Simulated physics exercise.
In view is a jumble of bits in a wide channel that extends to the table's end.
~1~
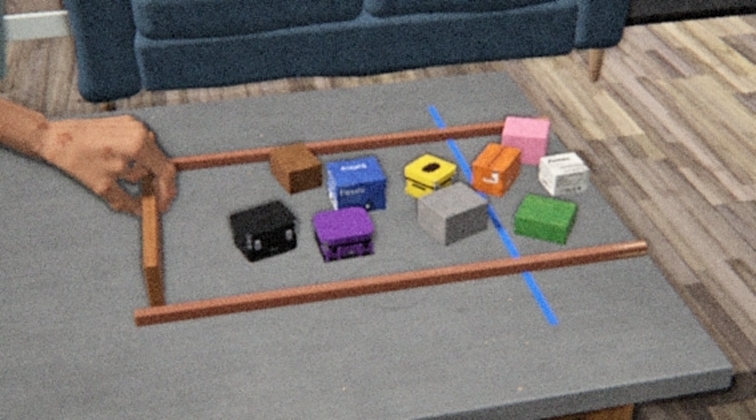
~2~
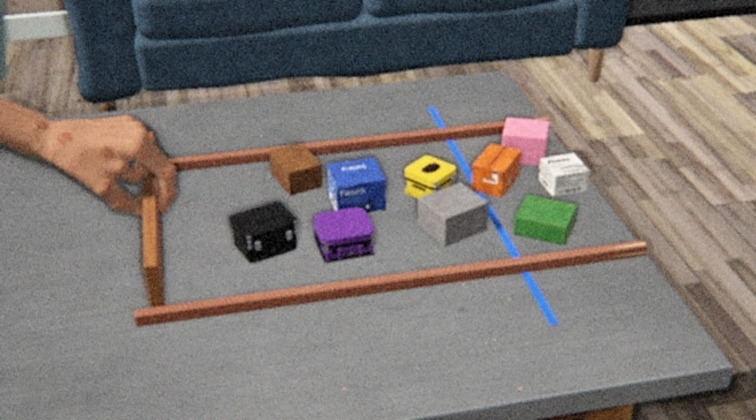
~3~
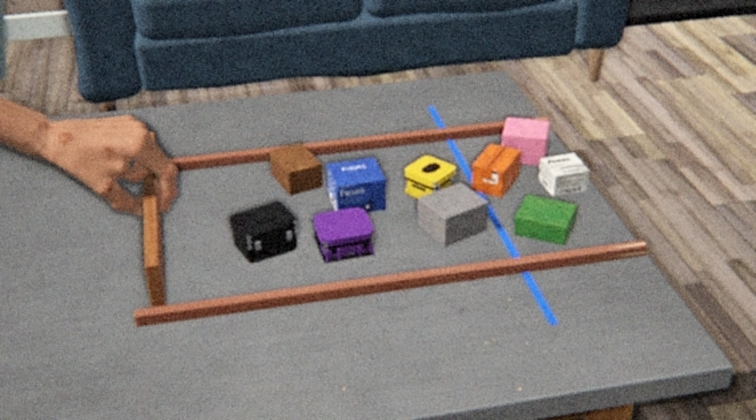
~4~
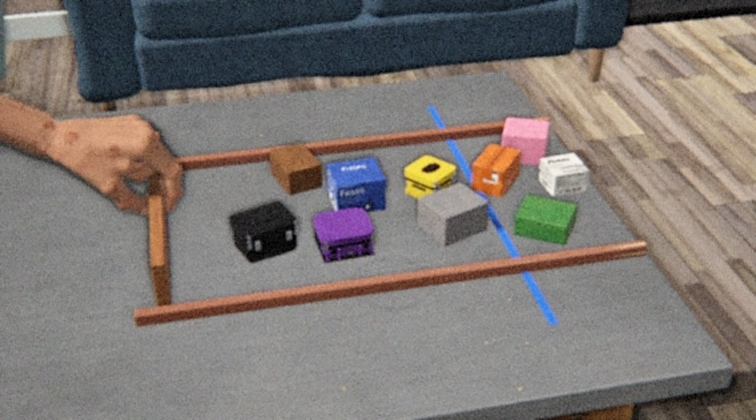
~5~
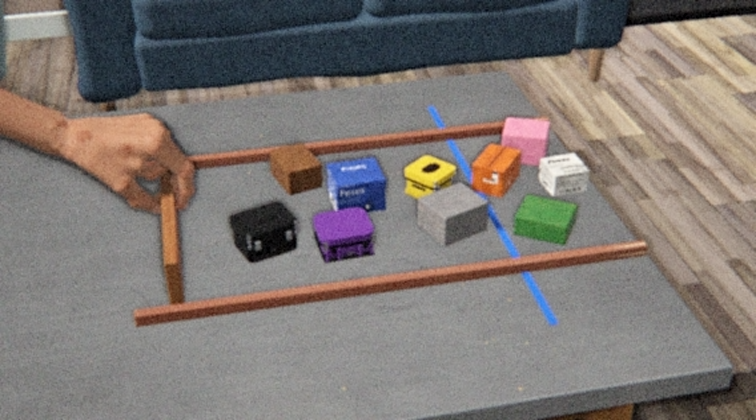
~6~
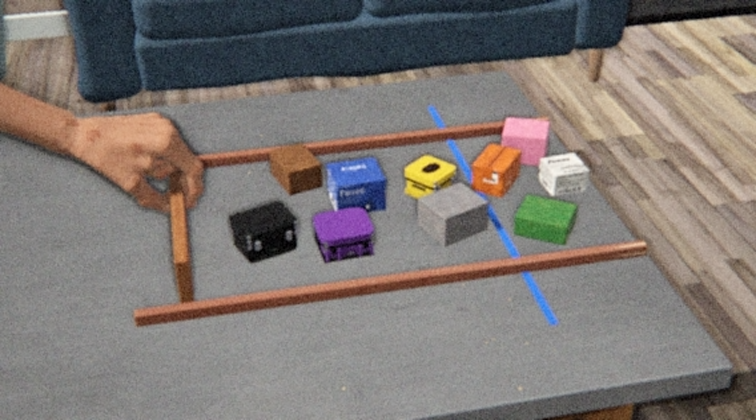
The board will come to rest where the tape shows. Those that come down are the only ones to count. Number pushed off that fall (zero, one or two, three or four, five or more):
Three or four.
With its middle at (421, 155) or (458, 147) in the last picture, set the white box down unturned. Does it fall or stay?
In turn it holds its place, then holds its place.
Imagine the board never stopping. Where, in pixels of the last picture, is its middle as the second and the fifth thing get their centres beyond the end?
It sits around (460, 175) and after that around (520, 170).
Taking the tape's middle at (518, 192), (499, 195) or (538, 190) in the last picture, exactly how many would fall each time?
Down on the floor: 4, 4 and 6.
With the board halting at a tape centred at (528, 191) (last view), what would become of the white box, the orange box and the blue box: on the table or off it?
The white box? It does not stay. The orange box? It does not stay. The blue box? It is safe.
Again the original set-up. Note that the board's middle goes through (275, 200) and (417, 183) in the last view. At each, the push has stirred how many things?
2 at one spot and 8 at the other.
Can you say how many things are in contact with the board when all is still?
It is in contact with 3.
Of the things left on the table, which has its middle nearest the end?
The orange box finishes nearest.
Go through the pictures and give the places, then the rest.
In the first picture, white box (564, 174); pink block (525, 141); green block (546, 219); board (152, 215); tape (482, 197).
In the second picture, pink block (525, 142); purple case (344, 236).
In the third picture, green block (546, 219); black case (264, 233).
In the fourth picture, white box (564, 175); yellow case (430, 181).
In the fifth picture, pink block (525, 142); board (171, 212).
In the sixth picture, white box (564, 175); pink block (525, 142); green block (546, 219); board (180, 211); tape (482, 197).
Soon after, none off yet; white box at rest near (564, 175); pink block at rest near (525, 142); green block at rest near (546, 219).
In the end, the number that fall off is three or four; gone, grey block, green block and white box.
